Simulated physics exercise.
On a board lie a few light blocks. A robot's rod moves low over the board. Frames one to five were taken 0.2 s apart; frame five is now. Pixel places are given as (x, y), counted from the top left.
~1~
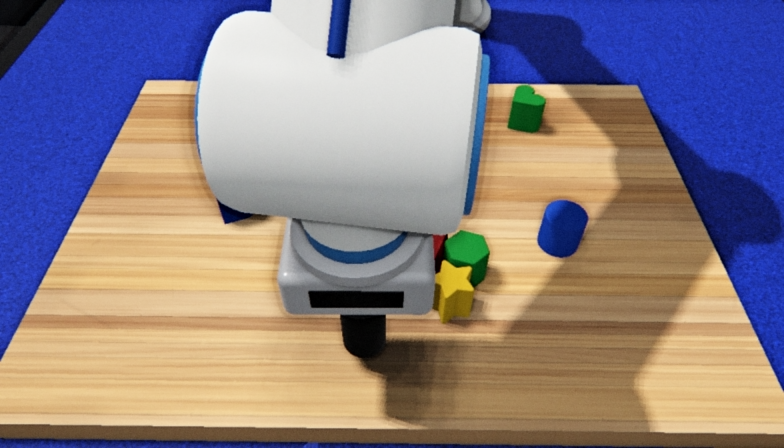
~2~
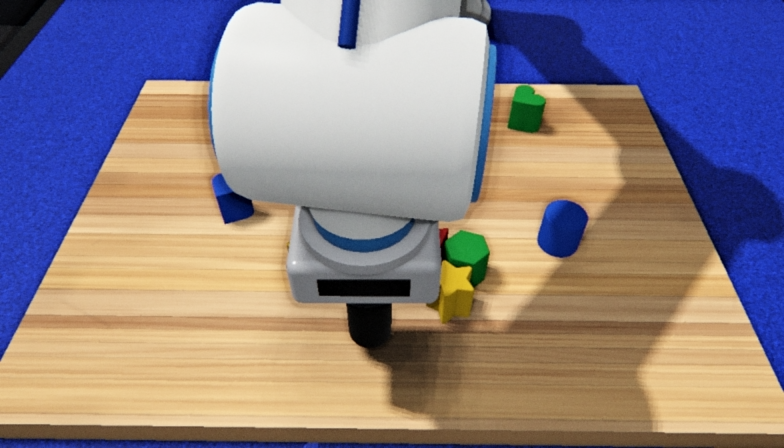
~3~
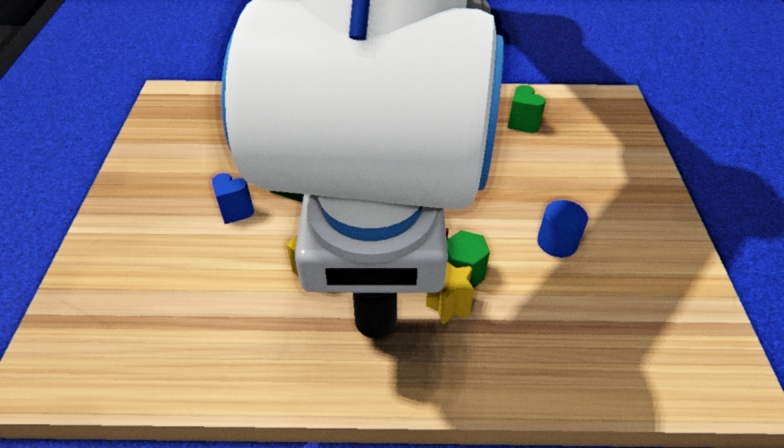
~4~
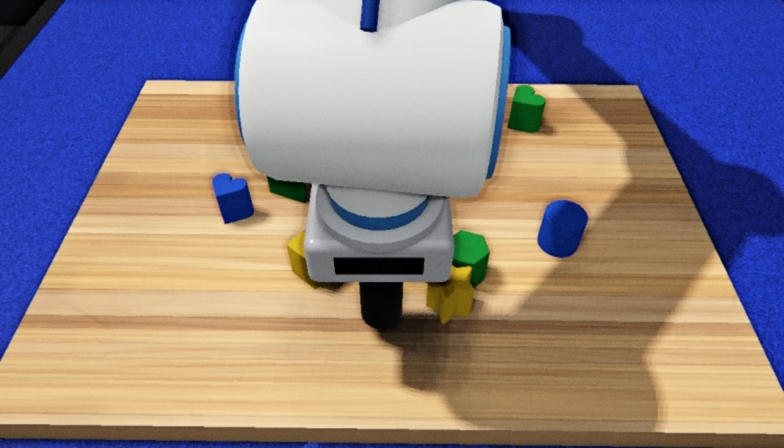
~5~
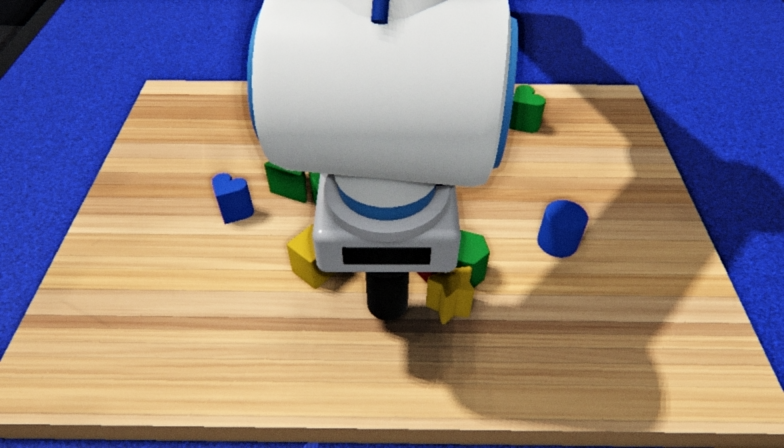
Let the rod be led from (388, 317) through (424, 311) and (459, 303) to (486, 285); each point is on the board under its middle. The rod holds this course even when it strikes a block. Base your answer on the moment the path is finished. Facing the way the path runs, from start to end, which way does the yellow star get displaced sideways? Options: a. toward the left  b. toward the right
Letter b.
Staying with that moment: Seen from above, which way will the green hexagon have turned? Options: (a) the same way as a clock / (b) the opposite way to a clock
b (the opposite way to a clock)
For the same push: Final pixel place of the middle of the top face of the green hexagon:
The answer is (481, 227).
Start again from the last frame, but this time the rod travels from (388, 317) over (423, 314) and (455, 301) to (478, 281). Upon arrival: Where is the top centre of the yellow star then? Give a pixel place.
Close to (521, 260).
On the path given first. Halfway along, rod at (446, 293); yellow star at (487, 277), turned 25° clockwise; green hexagon at (474, 240).
At the end, rod at (489, 271); red triangular block not moved; yellow star at (528, 268), turned 55° clockwise; green hexagon at (481, 227), turned 40° anticlockwise.
